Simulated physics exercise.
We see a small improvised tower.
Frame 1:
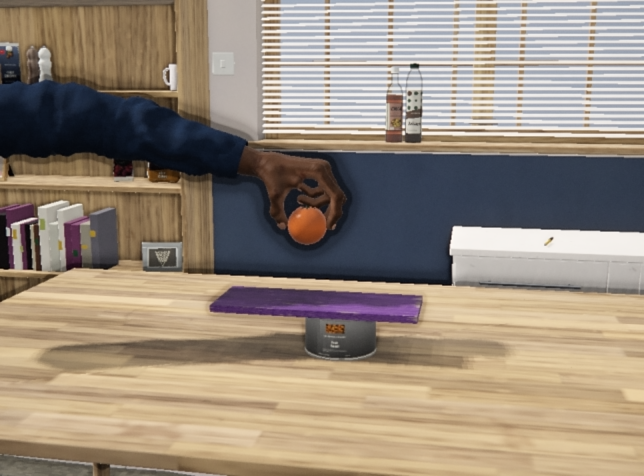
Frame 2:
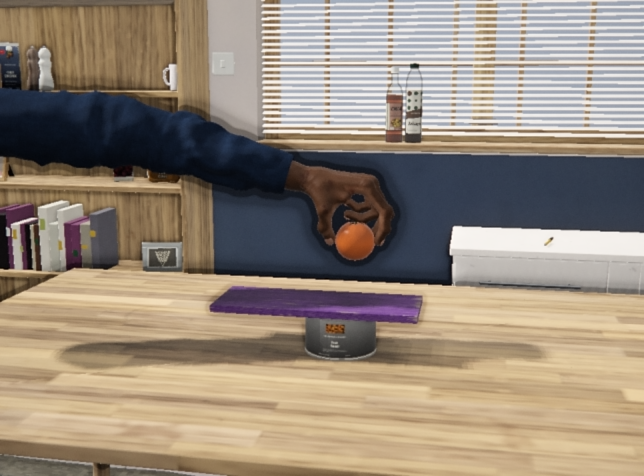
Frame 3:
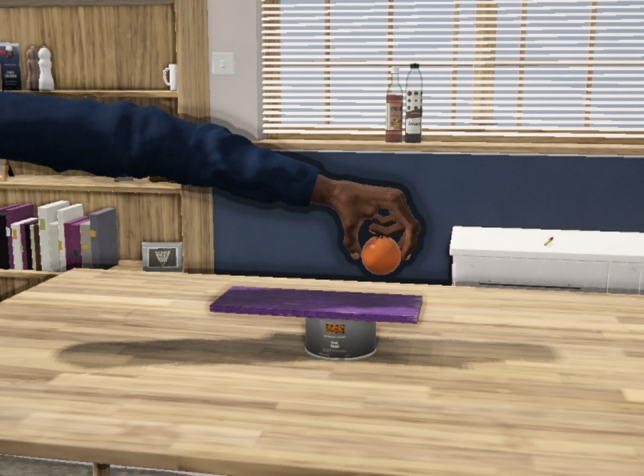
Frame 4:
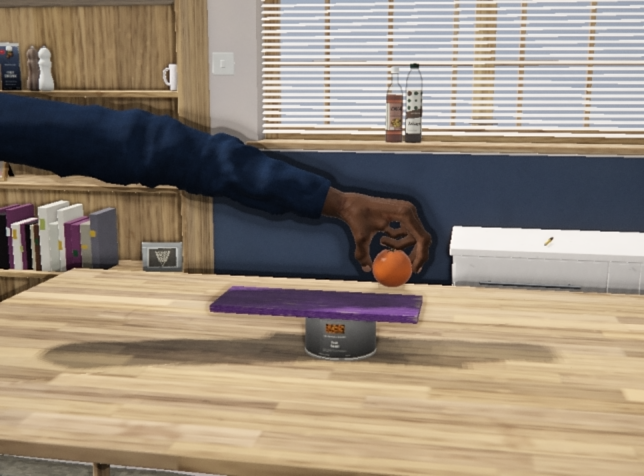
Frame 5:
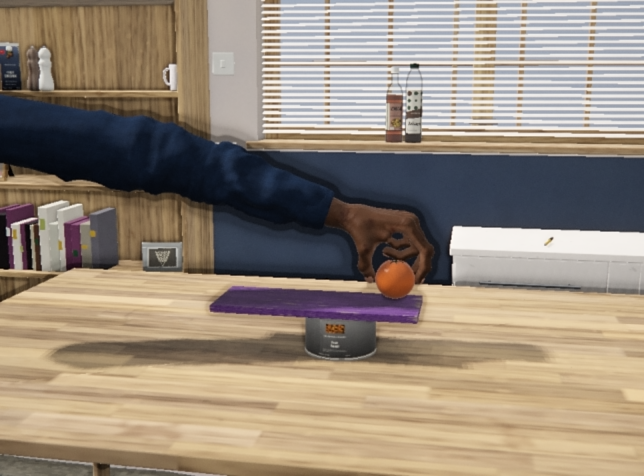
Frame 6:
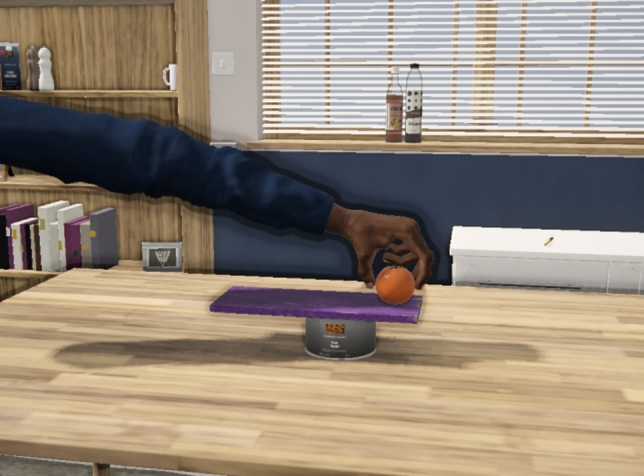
A hand in a dark blue sleeve carries an orange tomato rightward above a purple board resting on a grey tub, then lowers it onto the board's right end and keeps its fingers around it.
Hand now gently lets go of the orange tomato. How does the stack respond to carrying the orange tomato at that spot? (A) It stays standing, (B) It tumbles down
It stays standing (A).
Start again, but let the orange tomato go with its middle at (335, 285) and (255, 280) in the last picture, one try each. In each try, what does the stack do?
In the first try it remains standing, then in the second try it breaks down.
Then, 0.60 s later than the last frame, all is still.
Then, 1.30 s later than the last frame, orange tomato resting near (395, 285).
When it is over, all 3 as before. End places, in pixels of the last picture, orange tomato near (395, 285). The stack stays up.
